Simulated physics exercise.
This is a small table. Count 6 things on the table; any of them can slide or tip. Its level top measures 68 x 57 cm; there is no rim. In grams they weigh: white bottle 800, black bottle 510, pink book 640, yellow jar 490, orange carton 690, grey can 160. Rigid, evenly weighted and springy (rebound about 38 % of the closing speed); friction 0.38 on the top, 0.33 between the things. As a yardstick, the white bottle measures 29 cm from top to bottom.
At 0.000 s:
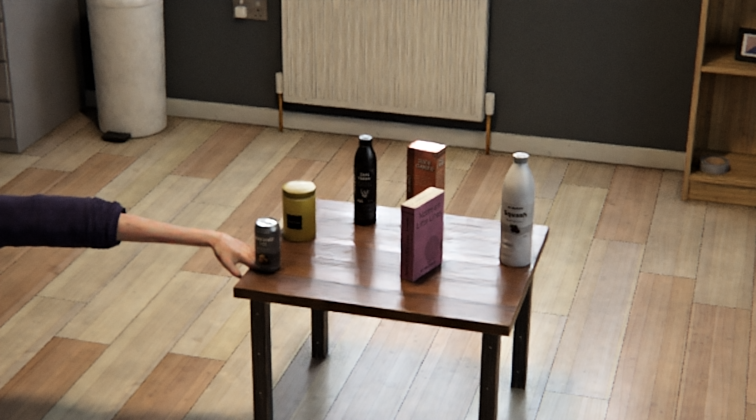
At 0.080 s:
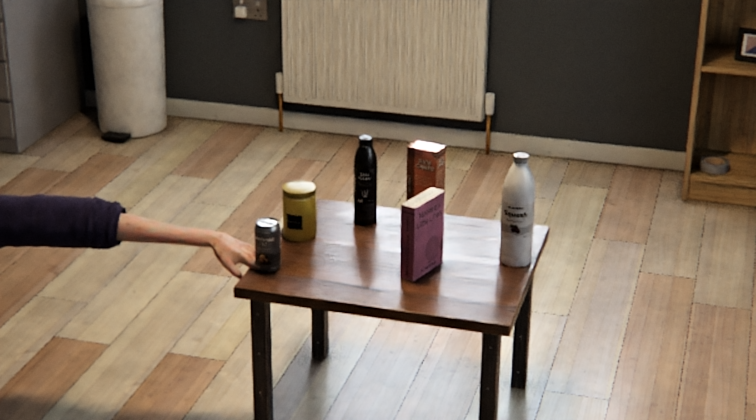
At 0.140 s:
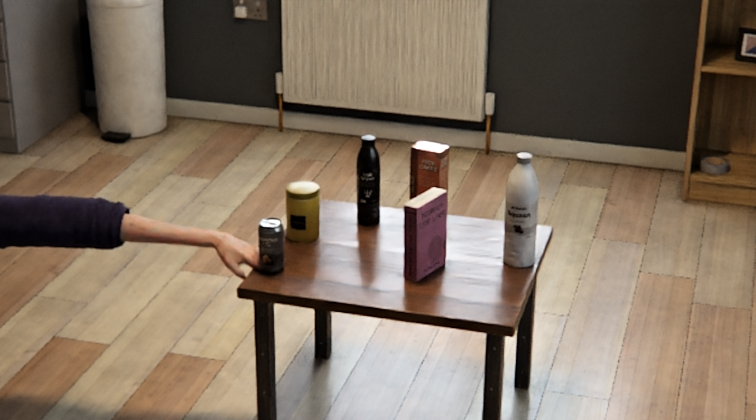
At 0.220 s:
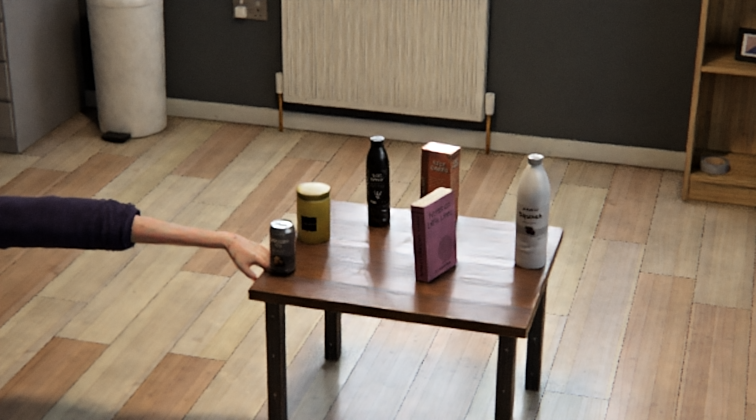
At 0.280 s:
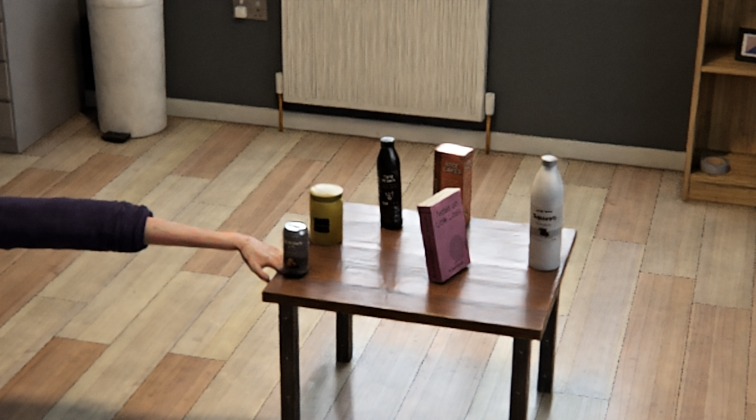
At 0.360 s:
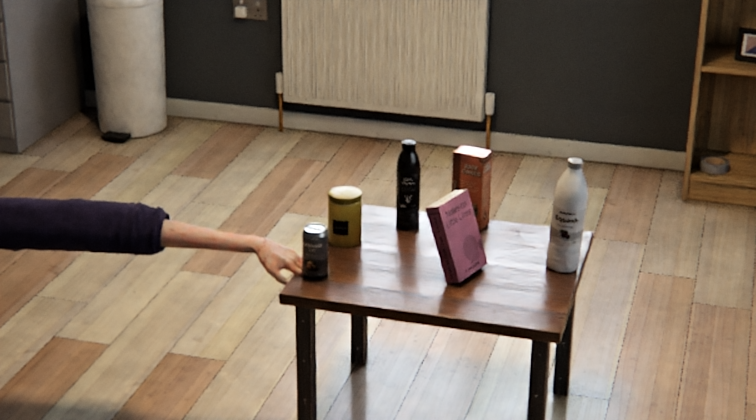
A hand pushes the small wooden table to the right, and the pink book tilts left.
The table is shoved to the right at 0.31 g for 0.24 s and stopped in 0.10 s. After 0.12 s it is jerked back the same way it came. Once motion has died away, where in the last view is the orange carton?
It ends at about (426, 183).
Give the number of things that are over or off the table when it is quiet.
3 of them.
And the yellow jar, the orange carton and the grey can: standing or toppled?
The yellow jar is still upright; the orange carton stays upright; the grey can keeps standing.
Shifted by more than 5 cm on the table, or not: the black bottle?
The black bottle gets shifted.
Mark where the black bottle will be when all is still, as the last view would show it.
At about (431, 229).
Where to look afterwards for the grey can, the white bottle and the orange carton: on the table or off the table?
The grey can is still on the table; the white bottle finishes off the table; the orange carton is still on the table.
After 0.56 s, table shifted 12 cm; white bottle now off the table; orange carton moved 4 cm near (483, 189); black bottle 48° off upright.
After 0.86 s, orange carton moved 2 cm near (432, 183); black bottle on its side; pink book on its side.
After 1.06 s, black bottle on its side; pink book on its side.
In the end (2.8 s), off the table, white bottle; toppled on the table, black bottle and pink book; the other 3 under 5 cm from the start. At the end, from the last picture's camera, orange carton near (426, 183).
